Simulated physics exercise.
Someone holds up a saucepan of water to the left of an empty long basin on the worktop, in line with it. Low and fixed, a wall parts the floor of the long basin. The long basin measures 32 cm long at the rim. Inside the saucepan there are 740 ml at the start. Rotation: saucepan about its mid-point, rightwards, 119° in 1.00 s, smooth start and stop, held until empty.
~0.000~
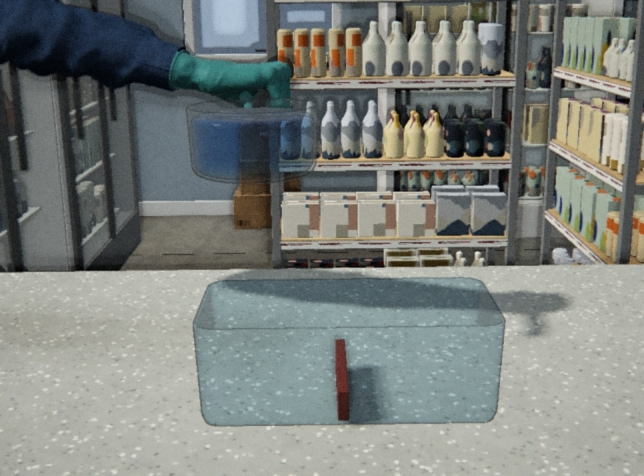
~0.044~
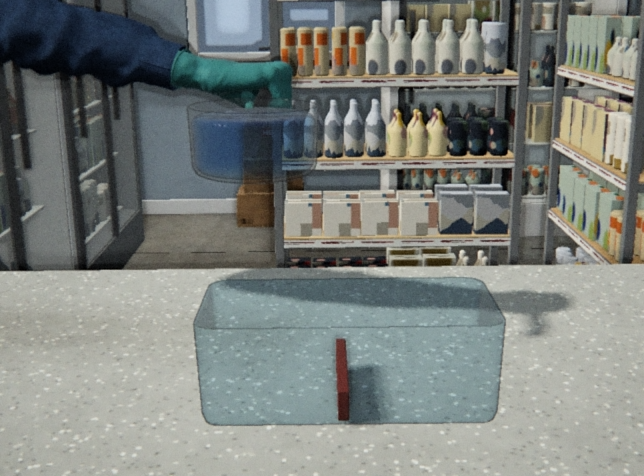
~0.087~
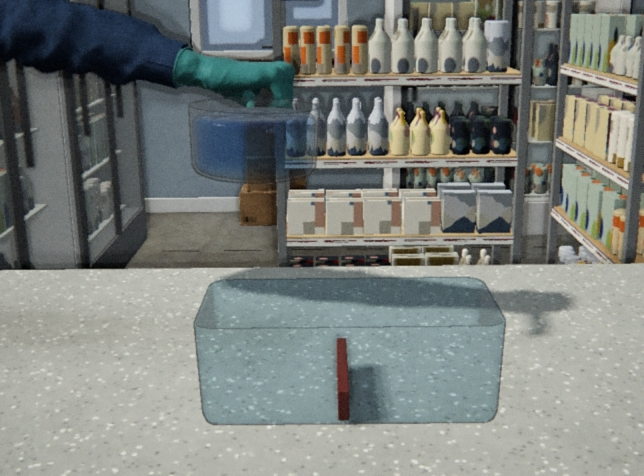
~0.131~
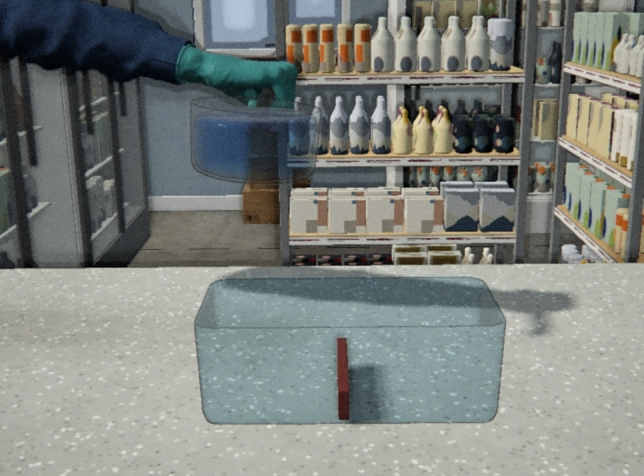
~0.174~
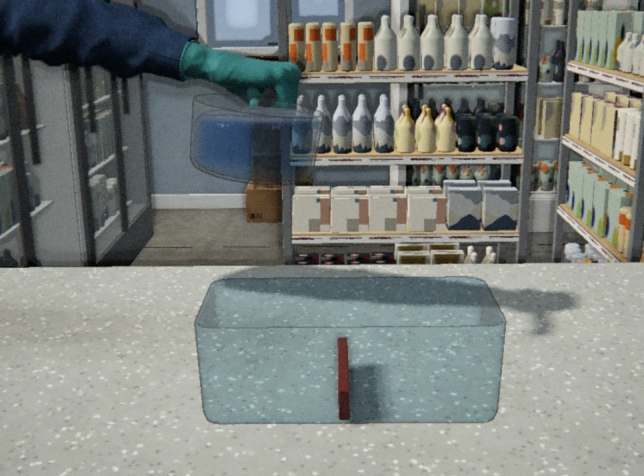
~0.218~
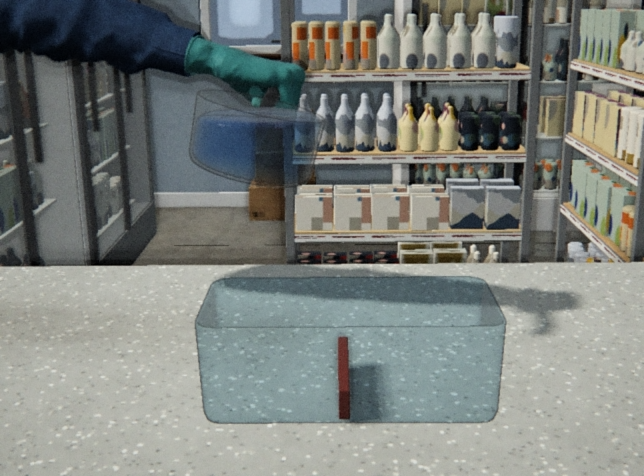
A gloved hand held a clear pan of blue-tinted water above and left of an empty long basin with a dark red divider, then slowly tilted it a little to the right.
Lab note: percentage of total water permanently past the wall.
Approx. 75 %.
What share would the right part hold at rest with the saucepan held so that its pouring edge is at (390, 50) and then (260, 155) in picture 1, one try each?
Around 60 per cent first, around 35 per cent next.
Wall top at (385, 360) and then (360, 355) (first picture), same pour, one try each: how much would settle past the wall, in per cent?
First try about 50 %, second try about 70 %.
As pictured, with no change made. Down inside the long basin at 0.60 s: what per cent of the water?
About 14 per cent.
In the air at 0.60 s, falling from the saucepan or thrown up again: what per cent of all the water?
I'd say close to 44 per cent.
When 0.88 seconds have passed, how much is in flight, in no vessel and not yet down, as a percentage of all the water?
Estimate: Around 10 per cent.
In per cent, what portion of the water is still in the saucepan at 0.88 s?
3 %.
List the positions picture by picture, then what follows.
In the first picture, it leans 0°; its right rim is at (317, 107); the water meets the walls at (192, 117) and (315, 115); the long basin's rim runs from (202, 305) to (492, 301); the wall's top is at (342, 365).
In the second picture, it leans 1°; its right rim is at (317, 107); the water meets the walls at (192, 116) and (315, 115).
In the third picture, it leans 2°; its right rim is at (319, 109); the water meets the walls at (193, 116) and (317, 116).
In the fourth picture, it leans 5°; its right rim is at (320, 112); the water meets the walls at (195, 115) and (318, 116).
In the fifth picture, it leans 9°; its right rim is at (322, 117); the water meets the walls at (197, 115) and (319, 117).
In the sixth picture, it leans 13°; its right rim is at (324, 122); the water meets the walls at (198, 115) and (323, 118).
Then, 0.60 s in, the tilt is 78° and 42 per cent is still to pour, 0 is left of the wall and 14 right of it.
Then, 0.88 s in, the tilt is 115° and 3 per cent is still to pour, 12 is left of the wall and 75 right of it.
Then, 1.18 s in, the tilt is 119° and 0 per cent is still to pour, 23 is left of the wall and 76 right of it.
Then, 1.50 s in, the tilt is 119° and 0 per cent is still to pour, 23 is left of the wall and 75 right of it.
Finally, 23 per cent lies left of the wall, 75 right of it and 2 outside.
